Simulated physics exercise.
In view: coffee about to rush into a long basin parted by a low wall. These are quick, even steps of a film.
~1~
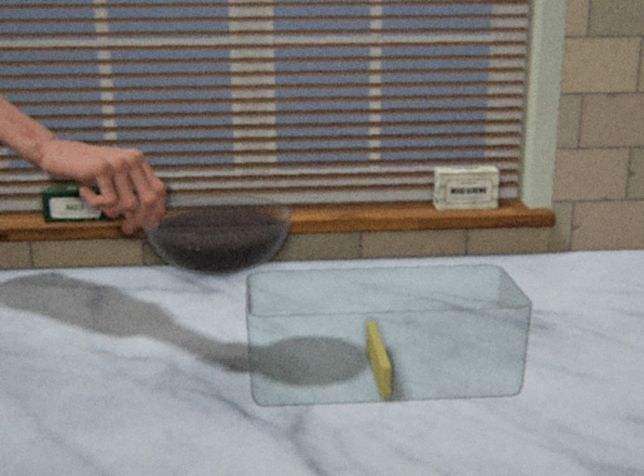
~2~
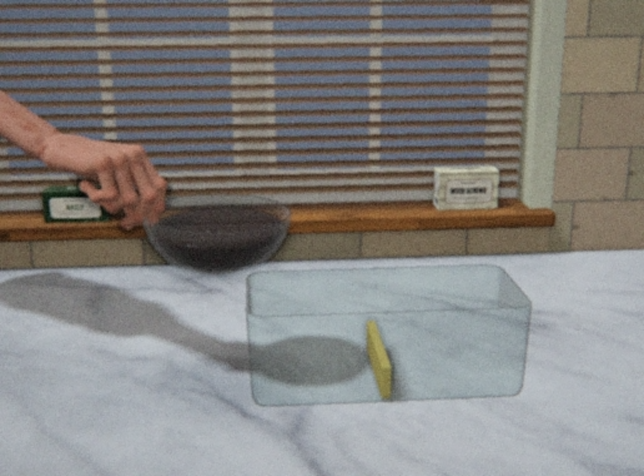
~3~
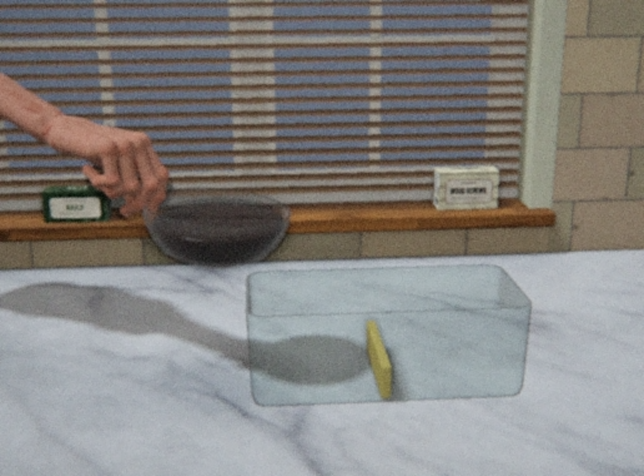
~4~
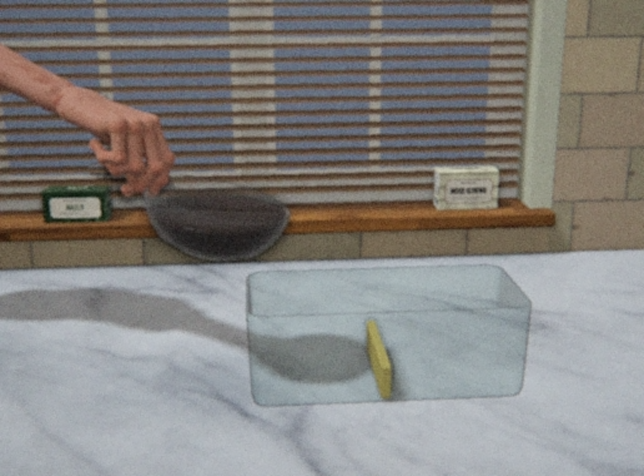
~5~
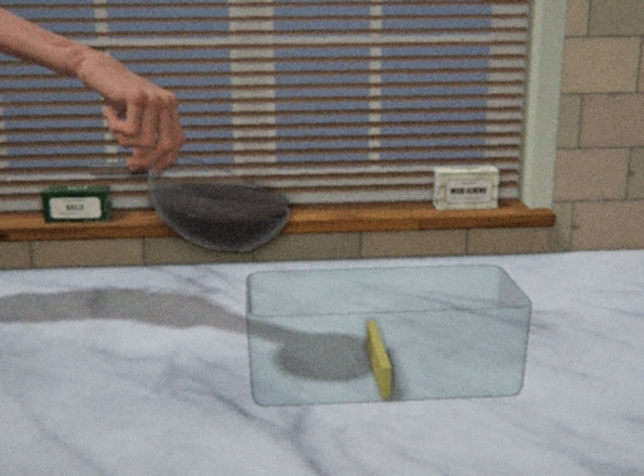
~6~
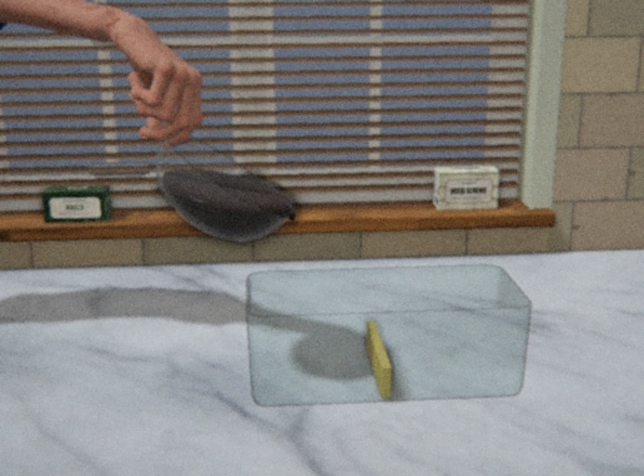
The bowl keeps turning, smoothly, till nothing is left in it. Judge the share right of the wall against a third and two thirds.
The share right of the wall is from a third to two thirds.
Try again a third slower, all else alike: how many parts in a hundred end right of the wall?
Some 60 per cent.
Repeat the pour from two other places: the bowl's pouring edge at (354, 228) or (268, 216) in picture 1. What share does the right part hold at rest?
About 70 and 25 per cent.
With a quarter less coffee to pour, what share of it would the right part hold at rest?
Close to 60 per cent.
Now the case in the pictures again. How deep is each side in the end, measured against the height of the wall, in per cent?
Near 30 on the left, 40 on the right.
A moment on, the bowl is tipped right over and 10 per cent is still to pour, 20 is left of the wall and 1 right of it.
Next, the bowl is tipped right over and 0 per cent is still to pour, 23 is left of the wall and 75 right of it.
Then the bowl is tipped right over and 0 per cent is still to pour, 28 is left of the wall and 53 right of it.
Later the bowl is tipped right over and 0 per cent is still to pour, 37 is left of the wall and 58 right of it.
Finally, 37 per cent lies left of the wall, 58 right of it and 5 outside.
